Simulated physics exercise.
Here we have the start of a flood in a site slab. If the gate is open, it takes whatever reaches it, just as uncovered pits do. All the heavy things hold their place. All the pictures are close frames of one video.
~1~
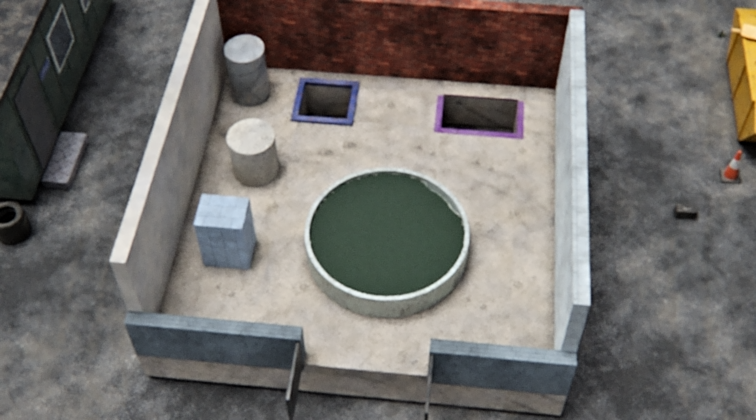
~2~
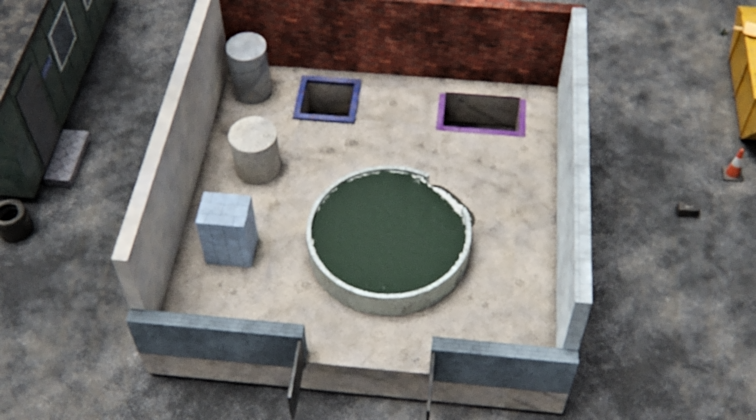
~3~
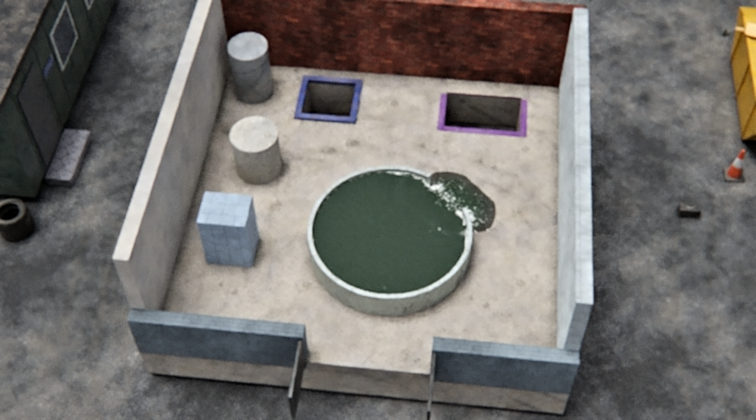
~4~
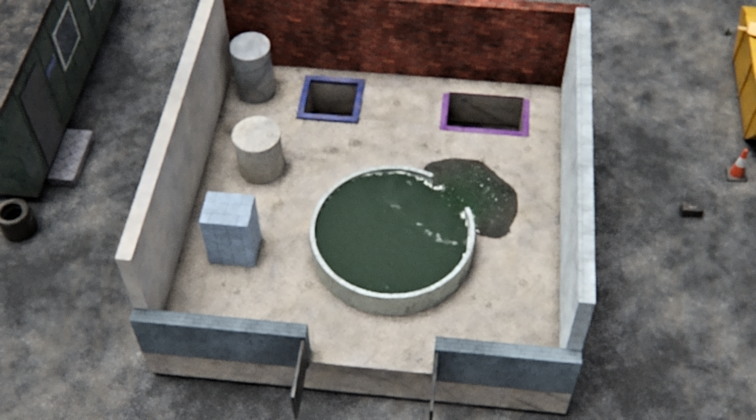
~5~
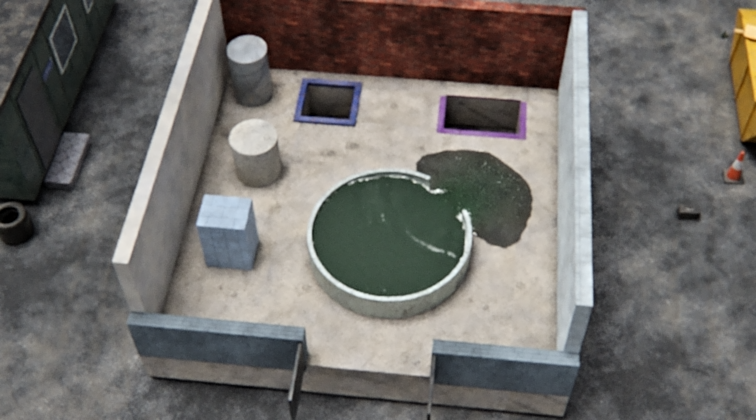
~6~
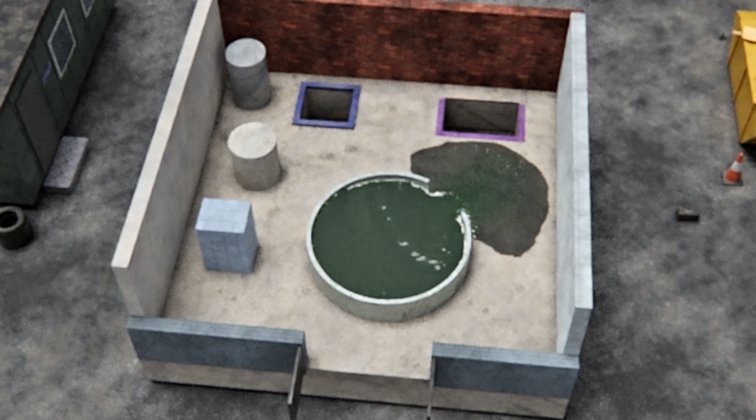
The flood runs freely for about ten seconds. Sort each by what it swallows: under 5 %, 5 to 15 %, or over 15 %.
Sorted: Gate under 5 %, blue pit under 5 %, purple pit over 15 %.
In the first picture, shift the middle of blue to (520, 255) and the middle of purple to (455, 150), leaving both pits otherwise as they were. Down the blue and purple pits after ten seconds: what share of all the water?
The blue pit takes 6 per cent, and the purple pit takes 35 per cent.
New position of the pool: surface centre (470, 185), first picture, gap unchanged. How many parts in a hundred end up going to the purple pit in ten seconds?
Purple: 45 %.
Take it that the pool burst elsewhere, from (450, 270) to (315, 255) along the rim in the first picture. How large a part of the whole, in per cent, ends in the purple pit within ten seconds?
That would be purple at 6 percent.
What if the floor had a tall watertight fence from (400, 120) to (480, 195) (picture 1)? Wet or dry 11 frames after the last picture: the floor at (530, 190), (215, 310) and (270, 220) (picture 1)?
Result, listed order: Spot 1 reached by the flood, spot 2 kept clear of the flood, spot 3 kept clear of the flood.
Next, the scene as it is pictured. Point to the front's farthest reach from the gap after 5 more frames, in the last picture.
Somewhere about (554, 105).
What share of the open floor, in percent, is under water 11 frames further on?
Around 20 percent of it.
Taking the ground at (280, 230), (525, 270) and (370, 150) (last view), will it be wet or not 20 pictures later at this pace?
Well, in turn they'd be dry underfoot, wet underfoot and dry underfoot.
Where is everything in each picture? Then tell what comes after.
In the first picture, still water in the pool at (387, 233).
In the second picture, the front is at a hidden place, out from the gap on the pool's far side.
In the third picture, water pours out on the pool's far side and has run to (491, 208).
In the fourth picture, water pours out on the pool's far side and has run to (511, 193).
In the fifth picture, the front is at (522, 184), out from the gap on the pool's far side.
In the sixth picture, water pours out on the pool's far side and has run to (534, 172).
A moment on, water covers 15 % of the floor; the gate 0 %, the blue pit 0 %, the purple pit 1 %.
Next, water covers 20 % of the floor; the gate 0 %, the blue pit 0 %, the purple pit 4 %.
Then, water covers 30 % of the floor; the gate 0 %, the blue pit 0 %, the purple pit 12 %.
Later, water covers 45 % of the floor; the gate 0 %, the blue pit 0 %, the purple pit 28 %.
In the end, water covers 50 % of the floor; the gate 1 %, the blue pit 0 %, the purple pit 42 %.
